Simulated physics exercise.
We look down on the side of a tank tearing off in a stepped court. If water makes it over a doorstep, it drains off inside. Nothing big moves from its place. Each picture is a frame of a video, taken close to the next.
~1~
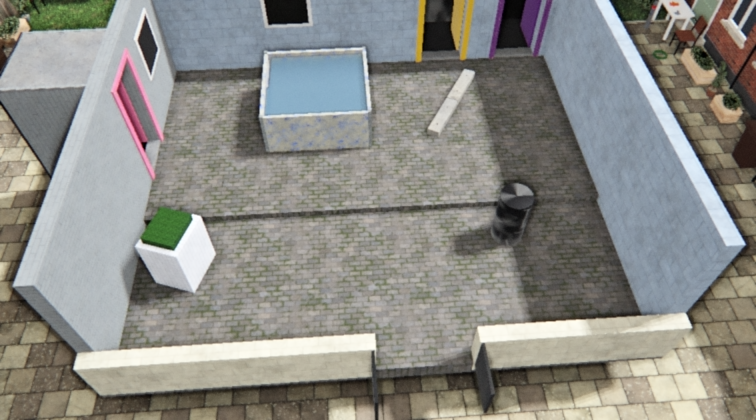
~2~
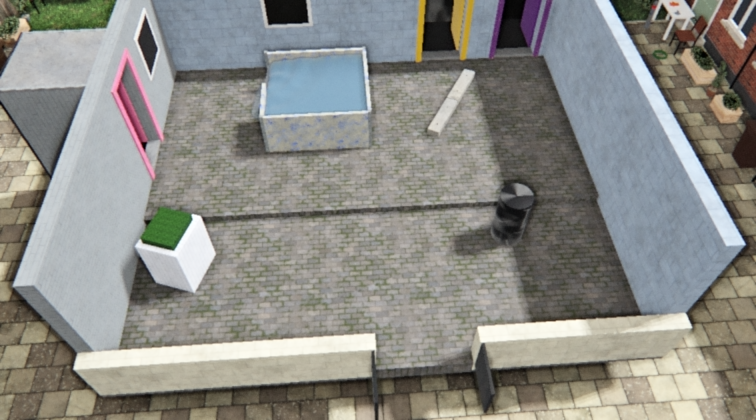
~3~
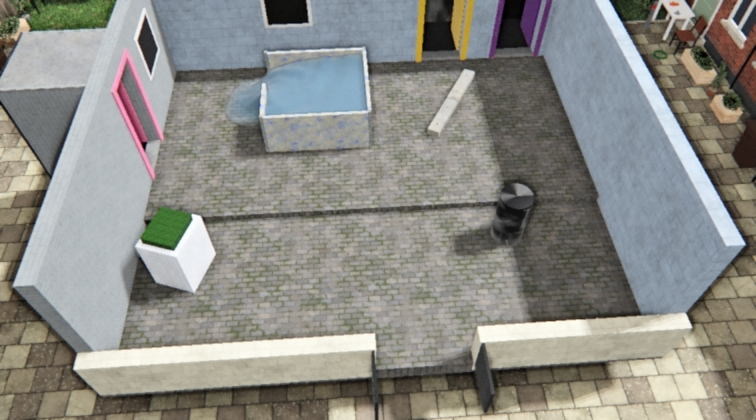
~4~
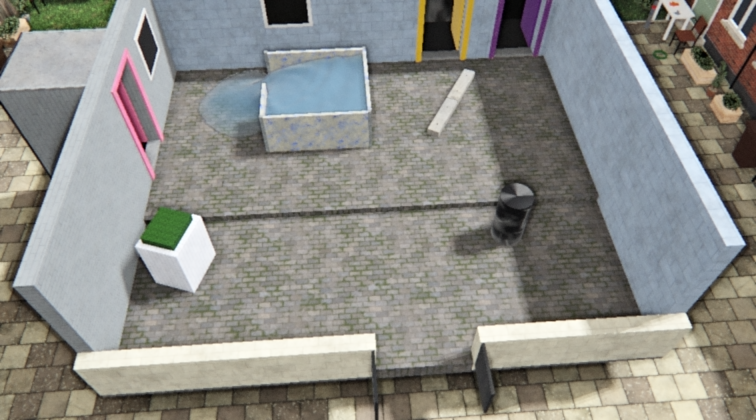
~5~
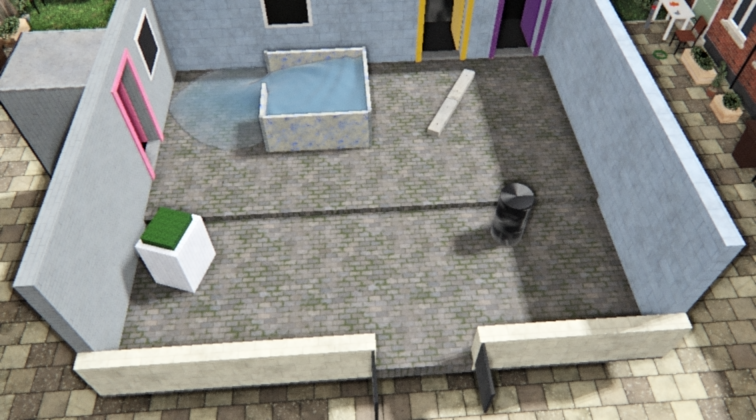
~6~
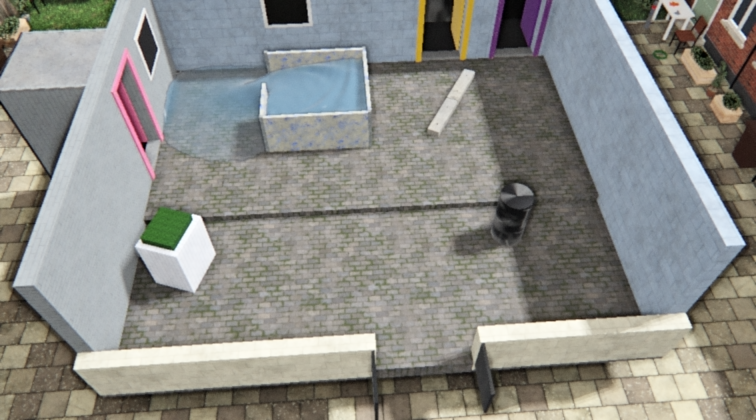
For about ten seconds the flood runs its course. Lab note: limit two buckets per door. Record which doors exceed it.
Record: Purple door under limit; yellow door under limit; pink door over limit.
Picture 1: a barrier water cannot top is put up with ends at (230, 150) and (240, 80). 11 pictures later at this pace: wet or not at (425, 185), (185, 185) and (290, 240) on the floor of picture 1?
Reading them off in sequence: Spared, spared, swamped.
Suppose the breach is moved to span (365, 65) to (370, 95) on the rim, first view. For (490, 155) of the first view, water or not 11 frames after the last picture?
Spot status: Drenched.
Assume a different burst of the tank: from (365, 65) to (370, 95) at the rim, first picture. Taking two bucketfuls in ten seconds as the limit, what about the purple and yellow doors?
Well, purple gets past it and yellow gets past it.
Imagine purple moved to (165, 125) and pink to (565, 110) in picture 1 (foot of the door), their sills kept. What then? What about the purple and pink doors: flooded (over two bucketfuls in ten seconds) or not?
So the purple one ends up above and the pink one ends up below.
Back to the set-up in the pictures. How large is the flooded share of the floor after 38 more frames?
Roughly 60 per cent.
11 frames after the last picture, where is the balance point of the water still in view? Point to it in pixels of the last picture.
Close to (262, 114).
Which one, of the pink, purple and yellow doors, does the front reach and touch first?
It would be the door marked pink.
A moment on, water covers 10 % of the floor; the purple door not reached, the yellow door not reached, the pink door under two buckets in.
Next, water covers 15 % of the floor; the purple door not reached, the yellow door not reached, the pink door over two buckets in.
Then, water covers 30 % of the floor; the purple door not reached, the yellow door not reached, the pink door far over two buckets in.
Later, water covers 60 % of the floor; the purple door wet at the sill, nothing in, the yellow door wet at the sill, nothing in, the pink door far over two buckets in.
In the end, water covers 85 % of the floor; the purple door wet at the sill, nothing in, the yellow door wet at the sill, nothing in, the pink door far over two buckets in.
